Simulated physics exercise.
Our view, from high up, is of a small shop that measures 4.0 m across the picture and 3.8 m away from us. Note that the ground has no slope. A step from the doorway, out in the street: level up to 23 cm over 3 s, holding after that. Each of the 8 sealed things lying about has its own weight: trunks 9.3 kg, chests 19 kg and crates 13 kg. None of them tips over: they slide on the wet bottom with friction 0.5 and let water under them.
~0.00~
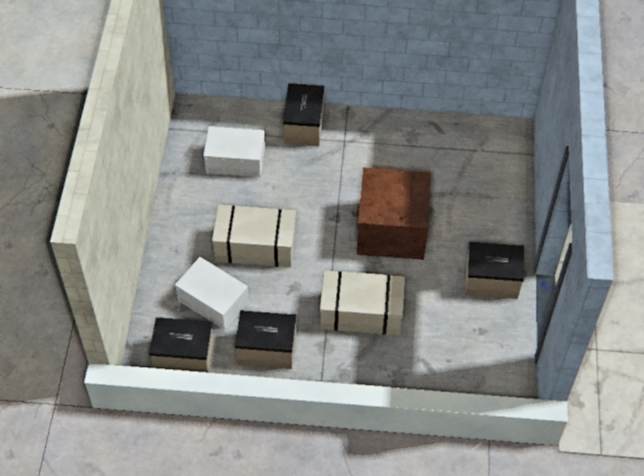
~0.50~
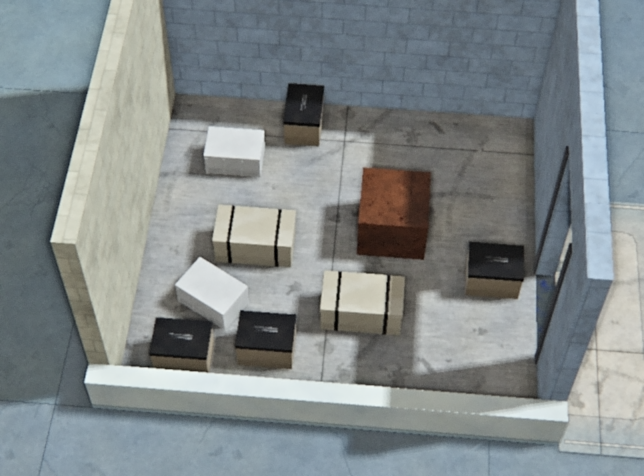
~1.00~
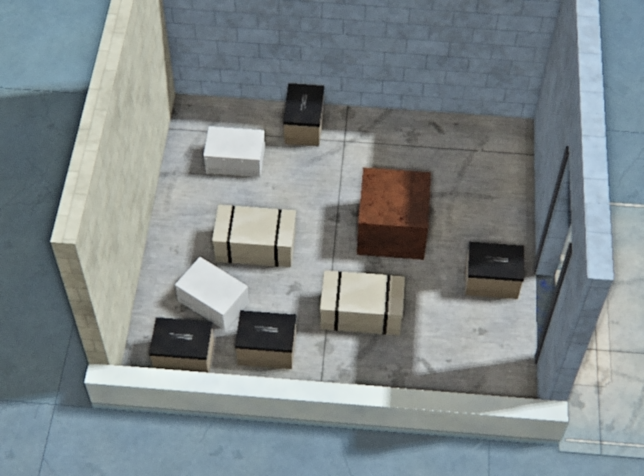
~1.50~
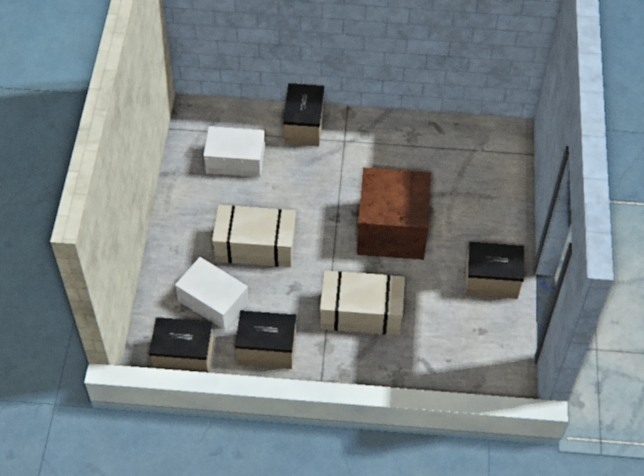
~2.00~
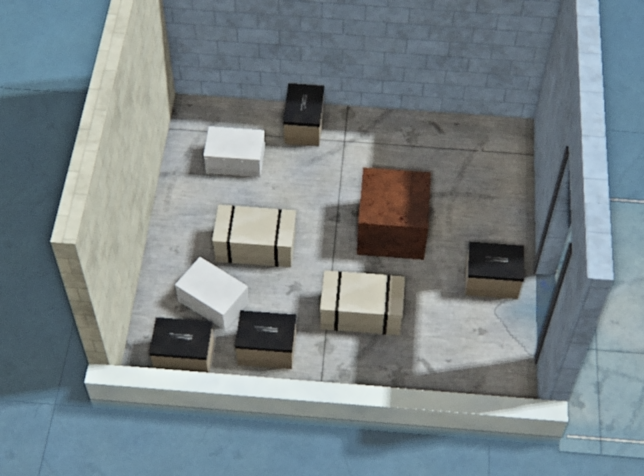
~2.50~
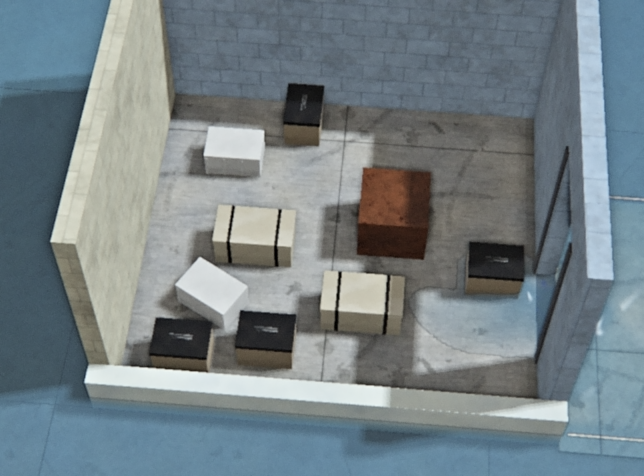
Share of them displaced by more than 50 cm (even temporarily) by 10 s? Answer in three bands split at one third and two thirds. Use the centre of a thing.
Two thirds or more.
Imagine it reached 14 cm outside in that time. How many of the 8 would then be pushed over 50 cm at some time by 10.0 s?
Result: 2.
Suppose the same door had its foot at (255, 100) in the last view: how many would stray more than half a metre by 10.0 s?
Count: 7.
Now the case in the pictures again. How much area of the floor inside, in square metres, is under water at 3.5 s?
4.5 m2.
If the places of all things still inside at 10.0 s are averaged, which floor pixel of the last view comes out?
Roughly at (291, 162).
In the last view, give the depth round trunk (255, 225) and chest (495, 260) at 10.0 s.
Depths: Near 11 cm, then near 5 cm.
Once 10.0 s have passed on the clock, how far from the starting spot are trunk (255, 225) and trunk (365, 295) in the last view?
In that order: 140 cm, 150 cm.
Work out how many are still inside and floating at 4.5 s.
Count: 1.
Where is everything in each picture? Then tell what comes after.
A trunk at (254, 225), on the bottom; a trunk at (363, 293), on the bottom; 0.0 m2 under water; 0 of 8 have shifted, in the first picture.
A trunk at (254, 225), on the bottom; a trunk at (363, 293) rests on the ground; water covers 0.0 m2; 0 of 8 have shifted, in the second picture.
A trunk at (254, 225) rests on the ground; a trunk at (363, 293) rests on the ground; 0.0 m2 under water; 0 of 8 have shifted, in the third picture.
A trunk at (254, 225) rests on the ground; a trunk at (363, 293), on the bottom; water covers 0.0 m2; 0 of 8 have shifted, in the fourth picture.
A trunk at (254, 225) rests on the ground; a trunk at (363, 293) rests on the ground; water covers 0.2 m2; 0 of 8 have shifted, in the fifth picture.
A trunk at (254, 225) rests on the ground; a trunk at (363, 293) rests on the ground; 0.8 m2 under water; 0 of 8 have shifted, in the sixth picture.
After 3.5 s 0 of 8 are over 50 cm from their spots; 0 afloat.
After 4.5 s 1 of 8 are over 50 cm from their spots; 1 afloat.
After 7.0 s 5 of 8 are over 50 cm from their spots; 4 afloat.
After 10.0 s 6 of 8 are over 50 cm from their spots, and 6 have been at some point; 7 afloat.
